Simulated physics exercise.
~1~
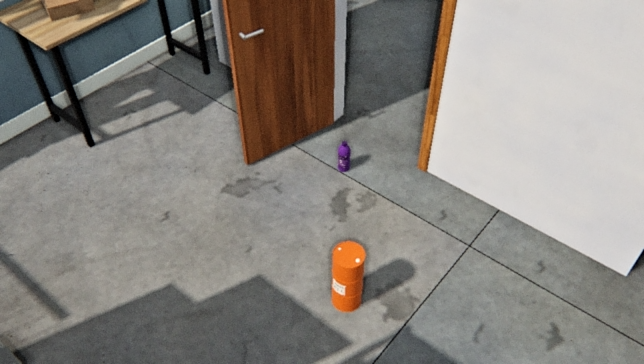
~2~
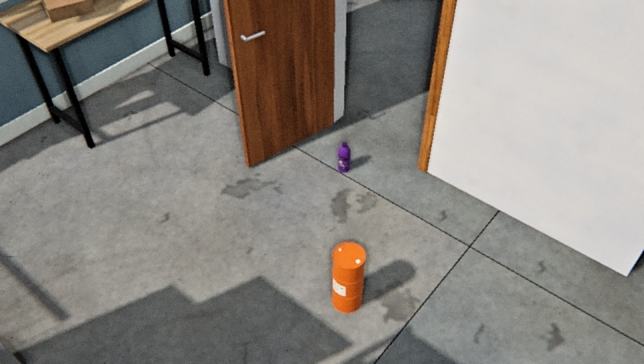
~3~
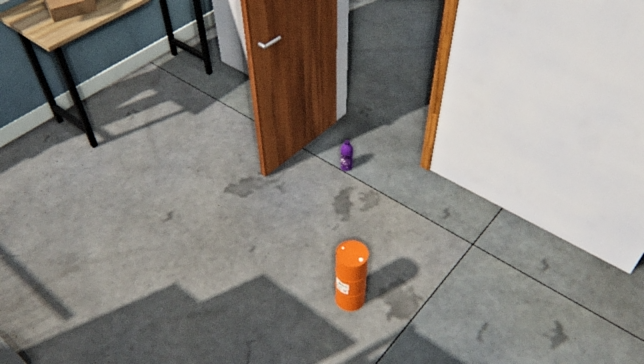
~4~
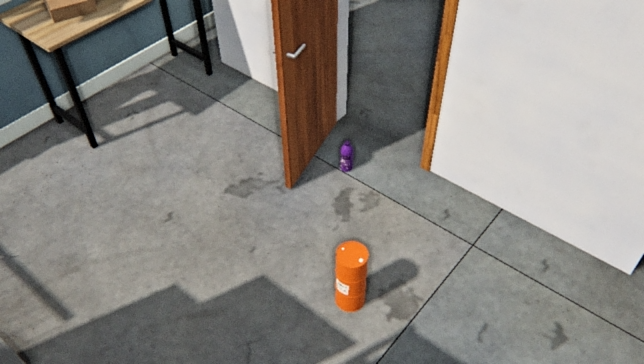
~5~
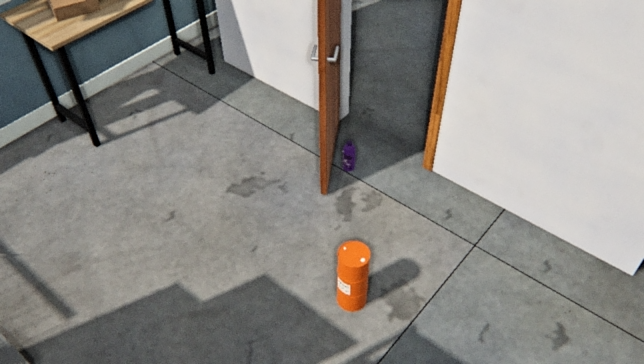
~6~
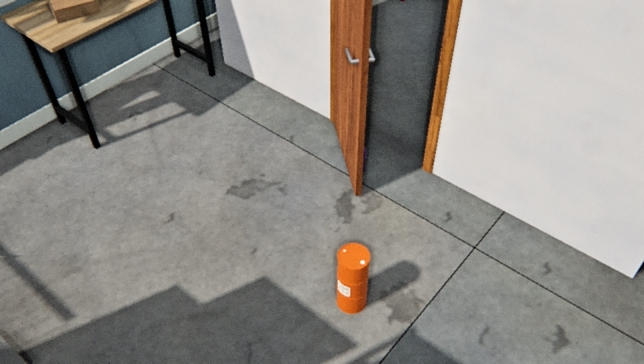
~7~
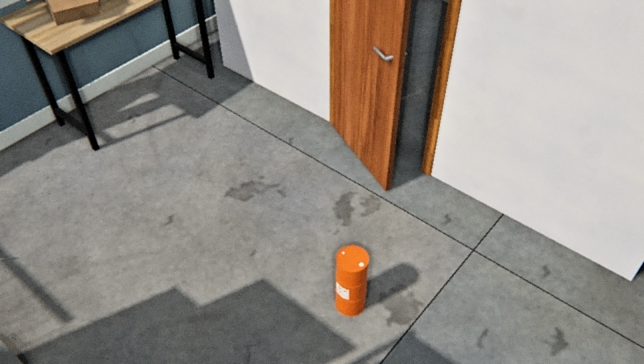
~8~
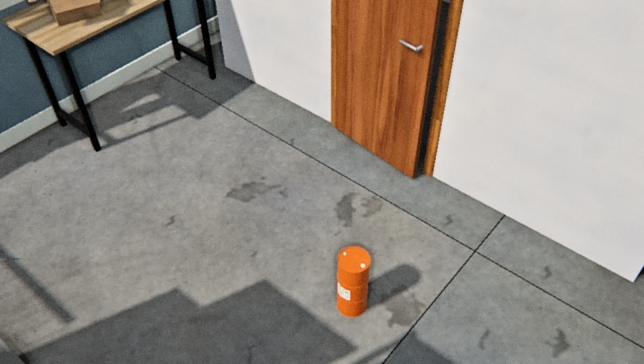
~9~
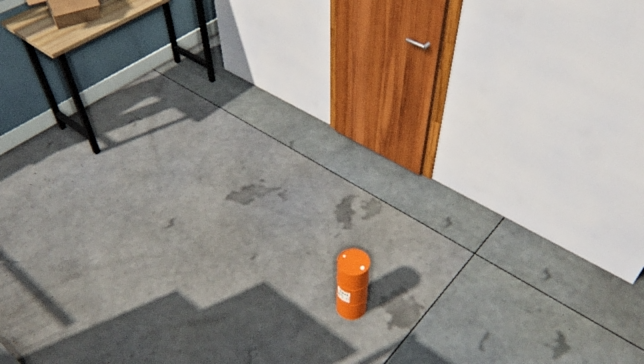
At first, a brown wooden door stands wide open in a white wall, with a small purple bottle upright on the concrete floor near the doorway and an orange canister closer to the viewer. The door begins to swing toward its frame, though nobody is seen moving it. As it sweeps around, its edge passes in front of the bottle, which slips out of view behind it. The door keeps turning, narrowing the dark gap beside the frame. Finally it sits shut, the bottle is nowhere in sight, and the orange canister still stands where it was.
